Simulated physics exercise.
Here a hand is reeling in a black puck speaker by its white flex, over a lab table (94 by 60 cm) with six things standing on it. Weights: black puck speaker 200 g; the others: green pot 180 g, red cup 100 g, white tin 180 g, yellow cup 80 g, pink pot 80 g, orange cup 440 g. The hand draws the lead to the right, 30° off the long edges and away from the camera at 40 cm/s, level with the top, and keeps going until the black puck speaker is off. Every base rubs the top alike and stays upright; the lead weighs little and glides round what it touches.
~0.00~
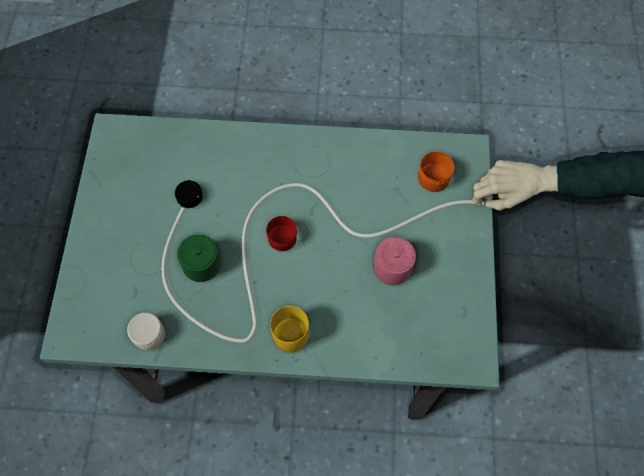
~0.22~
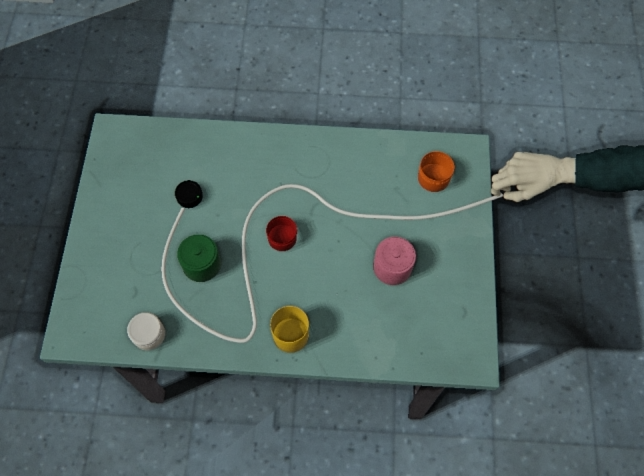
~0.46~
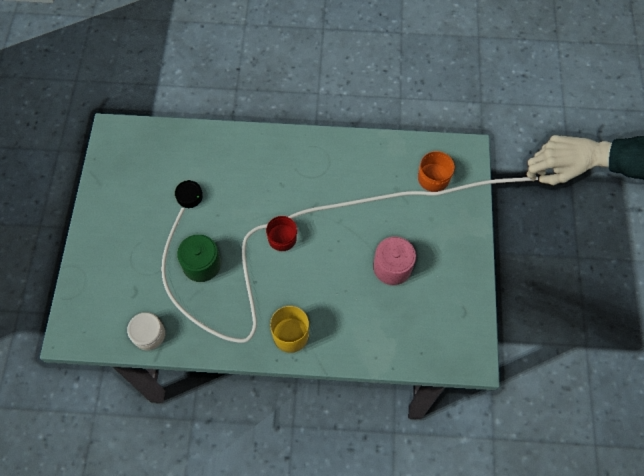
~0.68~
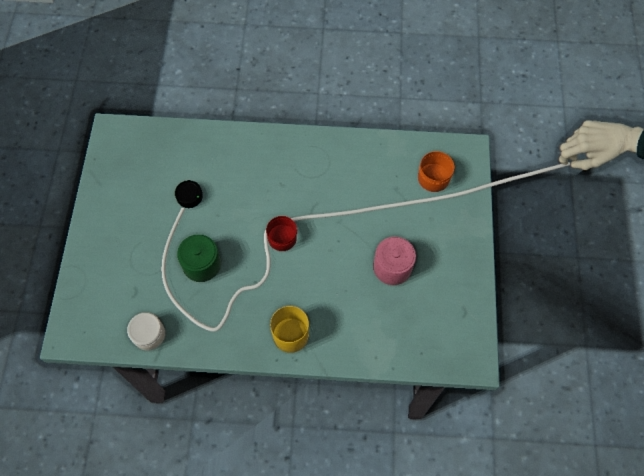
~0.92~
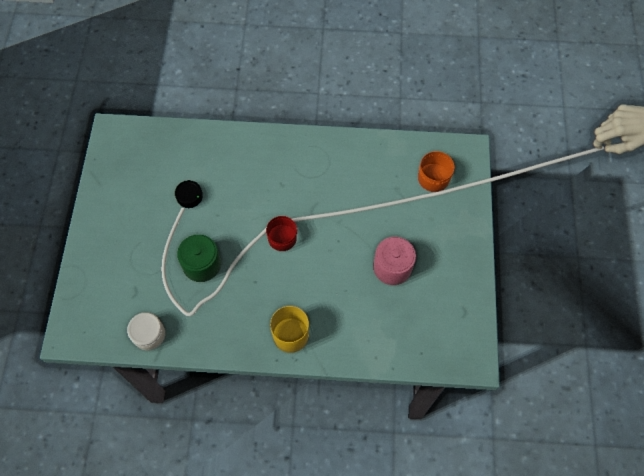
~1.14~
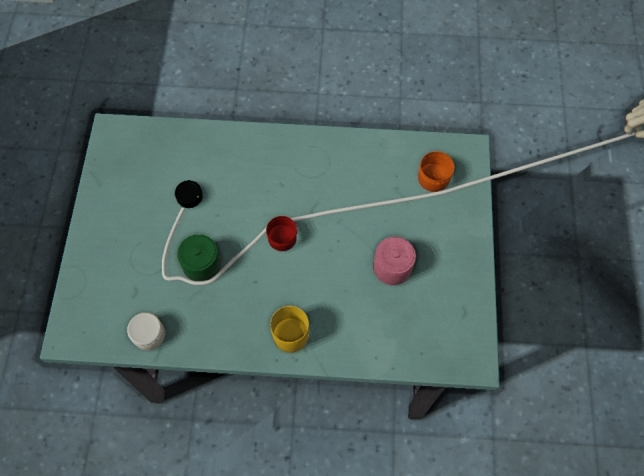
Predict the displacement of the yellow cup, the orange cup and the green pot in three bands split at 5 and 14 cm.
Result: Yellow cup stays about where it is, orange cup barely shifts, green pot reaches the top band.
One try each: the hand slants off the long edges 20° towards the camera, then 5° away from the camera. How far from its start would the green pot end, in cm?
About 20 cm, then about 22 cm.
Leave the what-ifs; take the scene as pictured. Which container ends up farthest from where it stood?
Answer: The green pot.
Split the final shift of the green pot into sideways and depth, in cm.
9 cm to the right, 22 cm farther off.
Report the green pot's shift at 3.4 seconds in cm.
24 cm, give or take.
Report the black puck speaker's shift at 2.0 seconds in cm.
I reckon some 2 cm.
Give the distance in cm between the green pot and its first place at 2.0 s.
I'd put it at around 22 centimetres.
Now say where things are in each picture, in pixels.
Puck speaker (188, 192); yellow cup (289, 324); orange cup (437, 166); green pot (196, 250); lead through (371, 236) (262, 200) (255, 327) (164, 279); 0 cm pulled, in the first picture.
Lead through (327, 204) (255, 327); 5 cm pulled, in the second picture.
Lead through (360, 201) (255, 327); 14 cm pulled, in the third picture.
Lead through (399, 205) (242, 290); 23 cm pulled, in the fourth picture.
Lead through (438, 194) (240, 256); 33 cm pulled, in the fifth picture.
Puck speaker (188, 192); yellow cup (289, 324); orange cup (437, 166); green pot (196, 250); lead through (528, 166) (402, 200) (268, 229) (166, 278); 42 cm pulled, in the sixth picture.
After 2.0 s the black puck speaker has slid 3 cm; shifted so far, green pot 21 cm.
After 2.7 s the black puck speaker has slid 31 cm; shifted so far, green pot 24 cm.
After 3.4 s the black puck speaker has slid 61 cm; shifted so far, green pot 24 cm, orange cup 1 cm.
After 4.0 s the black puck speaker is off the top; shifted so far, green pot 24 cm at (250, 160), orange cup 1 cm at (441, 162), yellow cup 0 cm at (289, 324).
